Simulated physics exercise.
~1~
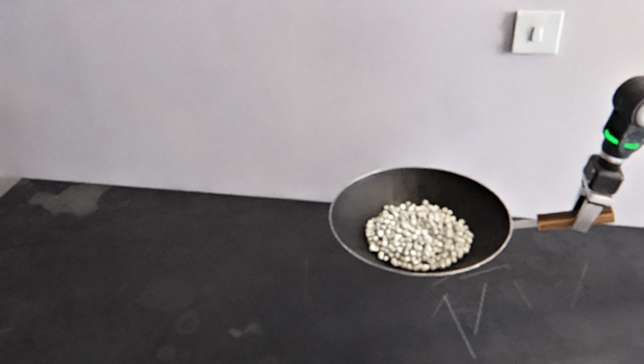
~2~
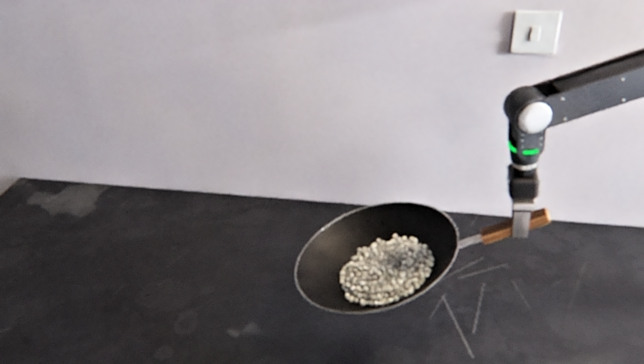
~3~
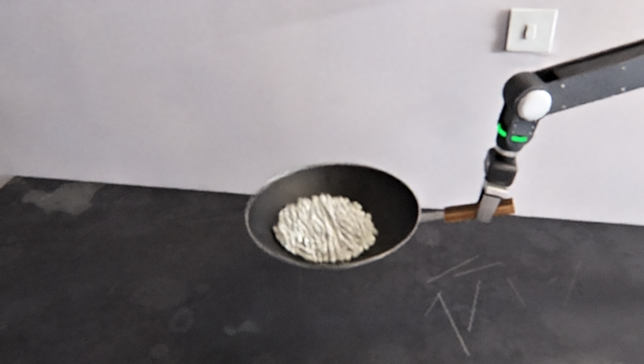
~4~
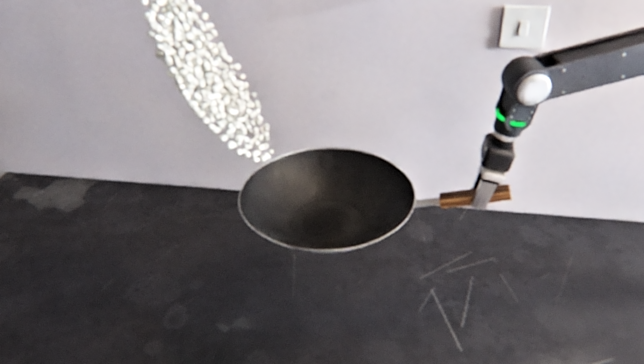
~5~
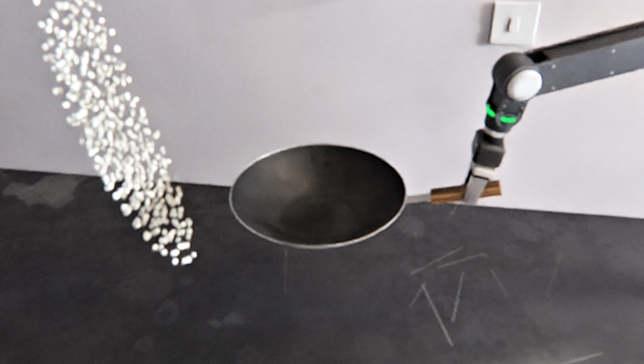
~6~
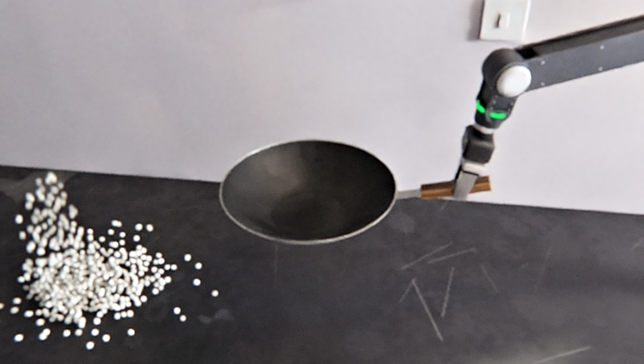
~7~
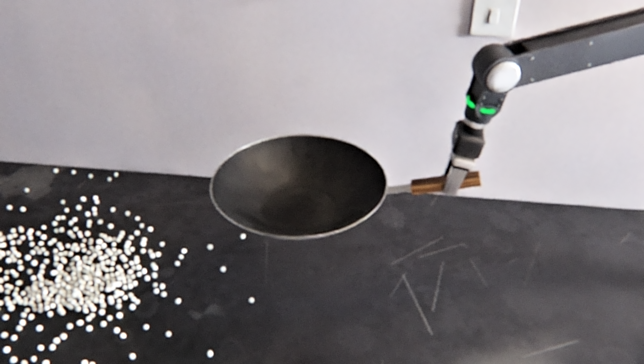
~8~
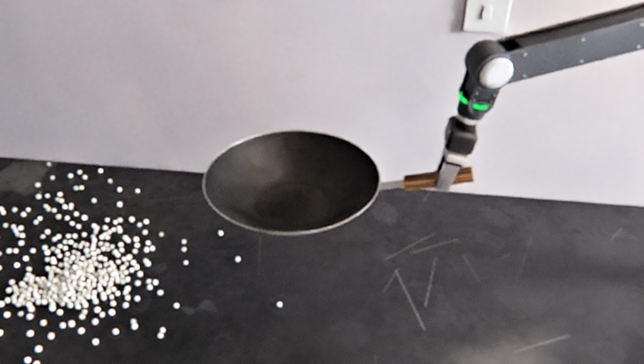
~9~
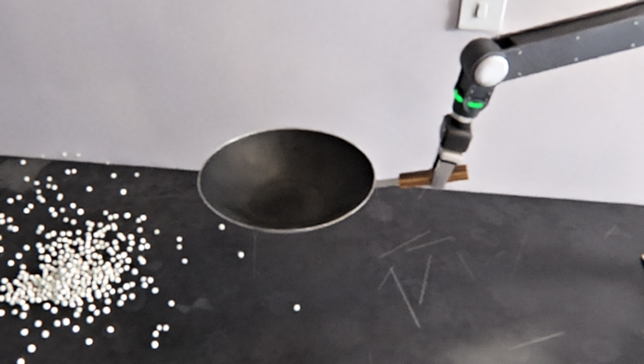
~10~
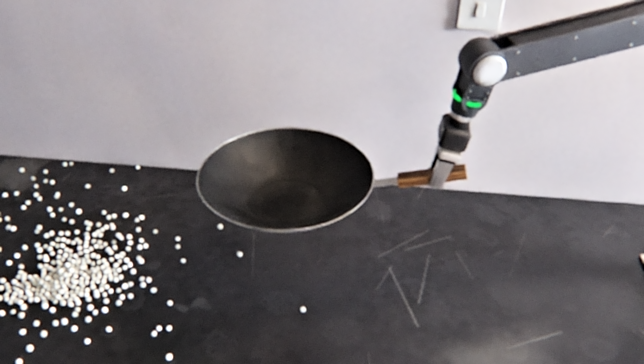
The footage shows a robot arm holding a wok of small white beads above a dark tabletop, moving it down and left, then up, flinging the whole load out to the left; the beads scatter across the table, and the wok stays held, empty.
